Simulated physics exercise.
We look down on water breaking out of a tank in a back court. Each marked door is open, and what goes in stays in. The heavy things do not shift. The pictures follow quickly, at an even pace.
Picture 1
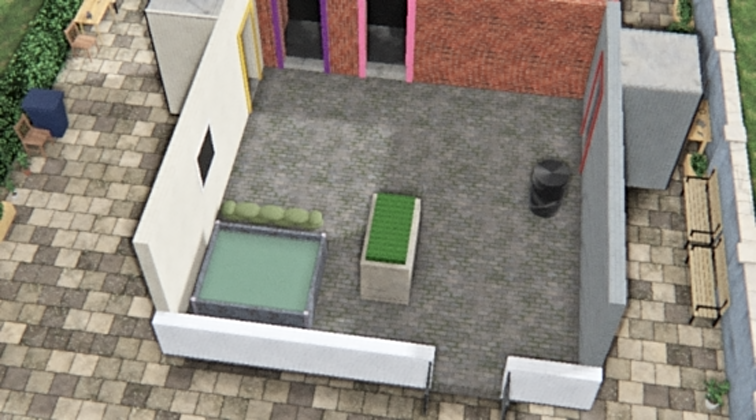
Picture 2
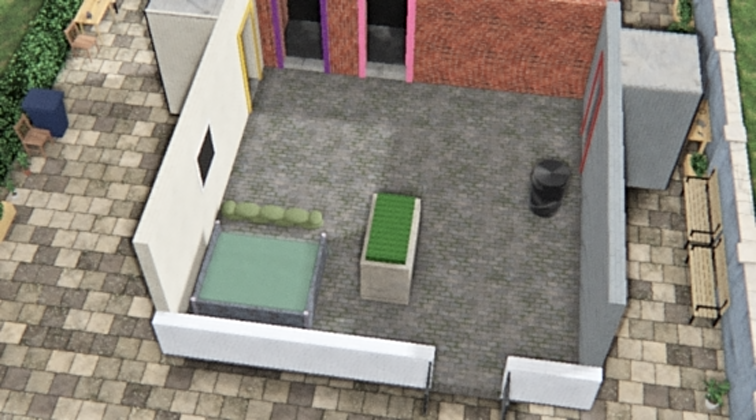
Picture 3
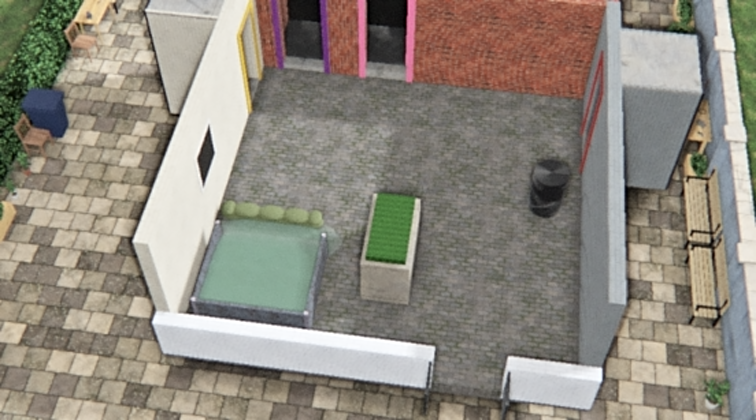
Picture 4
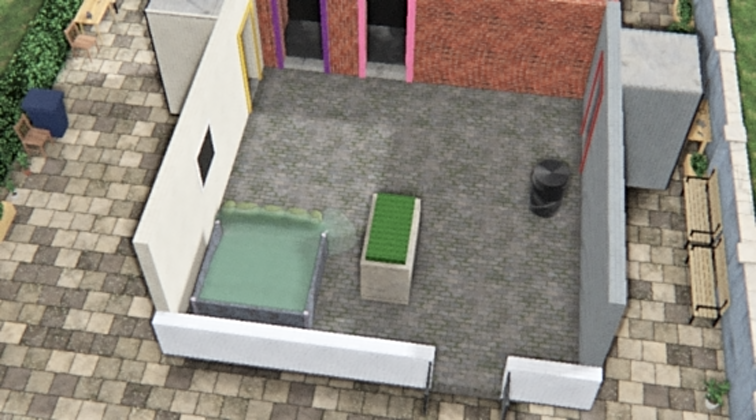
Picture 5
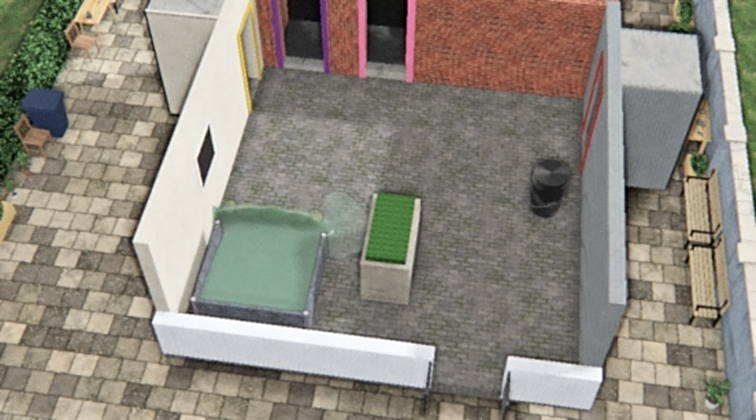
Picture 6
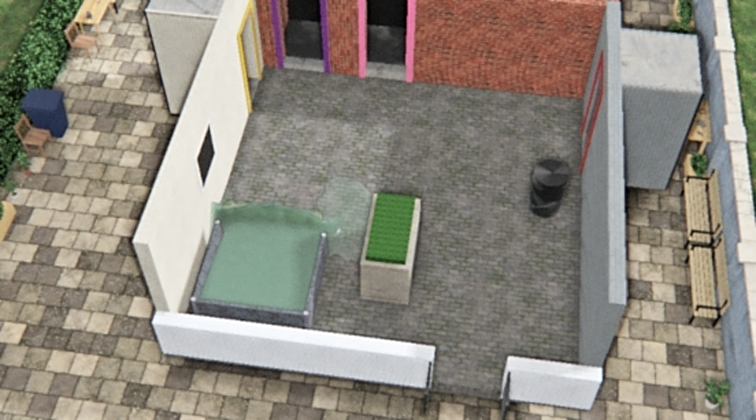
Water in a square tank in a walled back court broke out over the far side, covering the row of green bushes there, then spread rightward across the grey paving near the grass-topped planter.
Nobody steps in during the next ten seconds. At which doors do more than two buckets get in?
The red door holds within the limit; the yellow door holds within the limit; the pink door holds within the limit; the purple door holds within the limit.
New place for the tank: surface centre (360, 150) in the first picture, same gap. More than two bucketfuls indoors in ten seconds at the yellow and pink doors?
One by one: Yellow door passes that mark; pink door is over.
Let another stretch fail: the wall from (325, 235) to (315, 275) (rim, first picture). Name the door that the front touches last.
I say the red door.
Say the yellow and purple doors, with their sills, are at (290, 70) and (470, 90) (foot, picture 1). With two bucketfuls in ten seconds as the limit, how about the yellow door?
Yellow door goes over.
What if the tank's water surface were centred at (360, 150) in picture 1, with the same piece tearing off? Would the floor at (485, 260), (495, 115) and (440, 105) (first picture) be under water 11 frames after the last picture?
One after the other: No water, covered, flooded.
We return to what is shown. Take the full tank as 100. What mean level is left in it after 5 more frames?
Some 50 per cent.
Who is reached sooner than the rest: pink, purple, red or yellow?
The one in yellow.
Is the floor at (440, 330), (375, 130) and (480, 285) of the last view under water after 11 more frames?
In that order: Dry, covered, dry.
A moment on, water covers 25 % of the floor; the red door not reached, the yellow door not reached, the pink door not reached, the purple door not reached.
Next, water covers 45 % of the floor; the red door not reached, the yellow door wet at the sill, nothing in, the pink door not reached, the purple door not reached.
Then, water covers 65 % of the floor; the red door wet at the sill, nothing in, the yellow door wet at the sill, nothing in, the pink door wet at the sill, nothing in, the purple door wet at the sill, nothing in.
Later, water covers 75 % of the floor; the red door wet at the sill, nothing in, the yellow door wet at the sill, nothing in, the pink door wet at the sill, nothing in, the purple door wet at the sill, nothing in.
In the end, water covers 90 % of the floor; the red door wet at the sill, nothing in, the yellow door wet at the sill, nothing in, the pink door wet at the sill, nothing in, the purple door wet at the sill, nothing in.
